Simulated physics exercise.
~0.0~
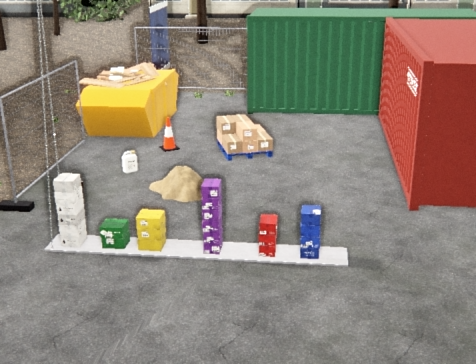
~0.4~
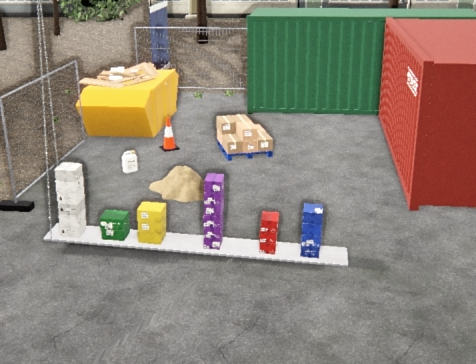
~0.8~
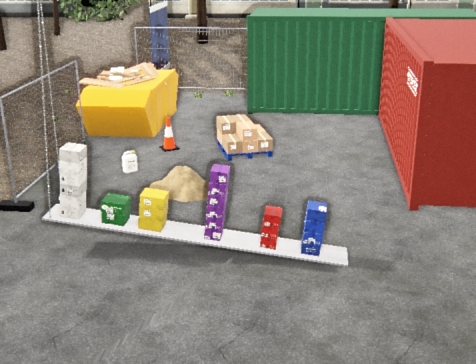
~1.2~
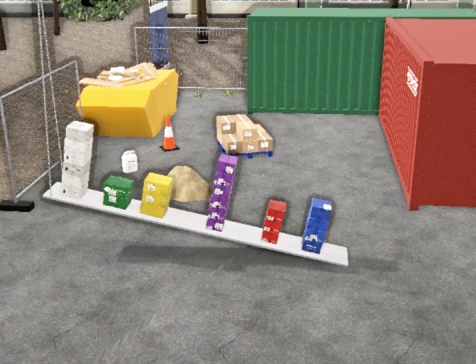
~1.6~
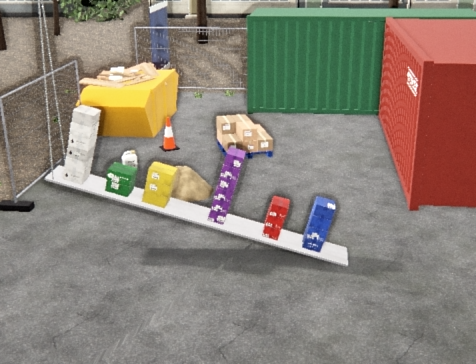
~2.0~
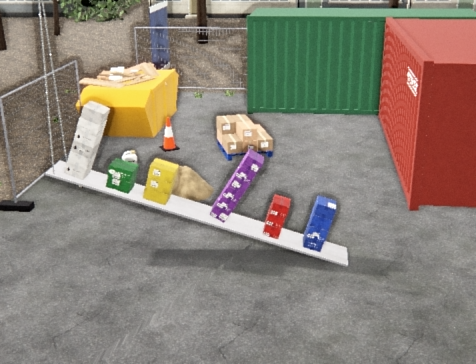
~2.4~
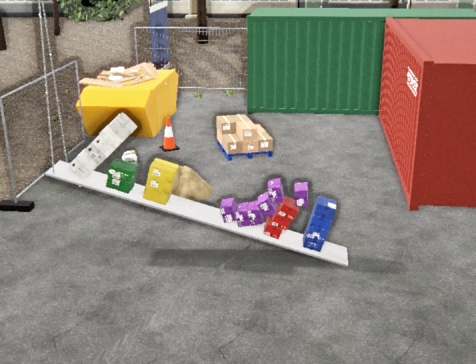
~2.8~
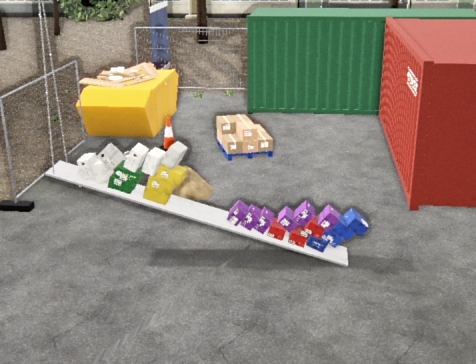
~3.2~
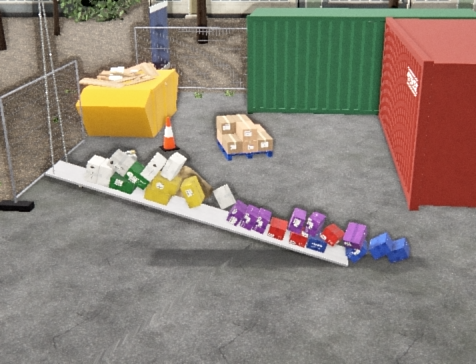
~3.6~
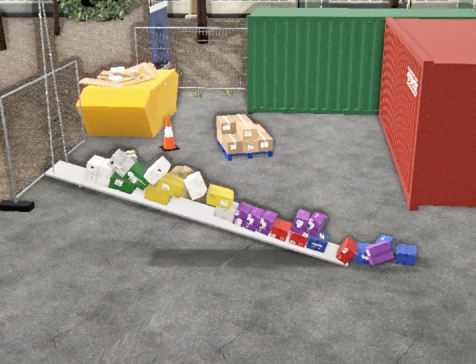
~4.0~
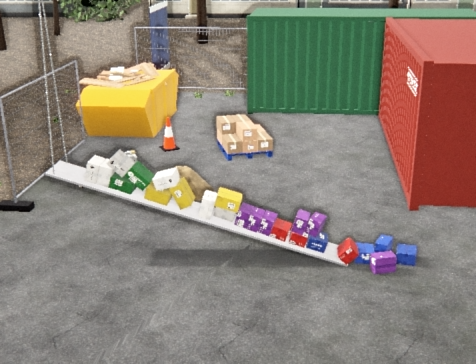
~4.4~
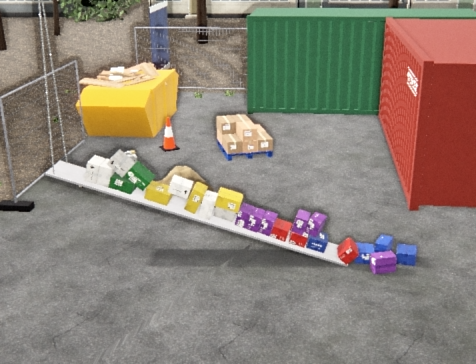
White deck tilting up at its left end, stacked parcels toppling rightward, purple first, ending strewn downslope with several on the ground.
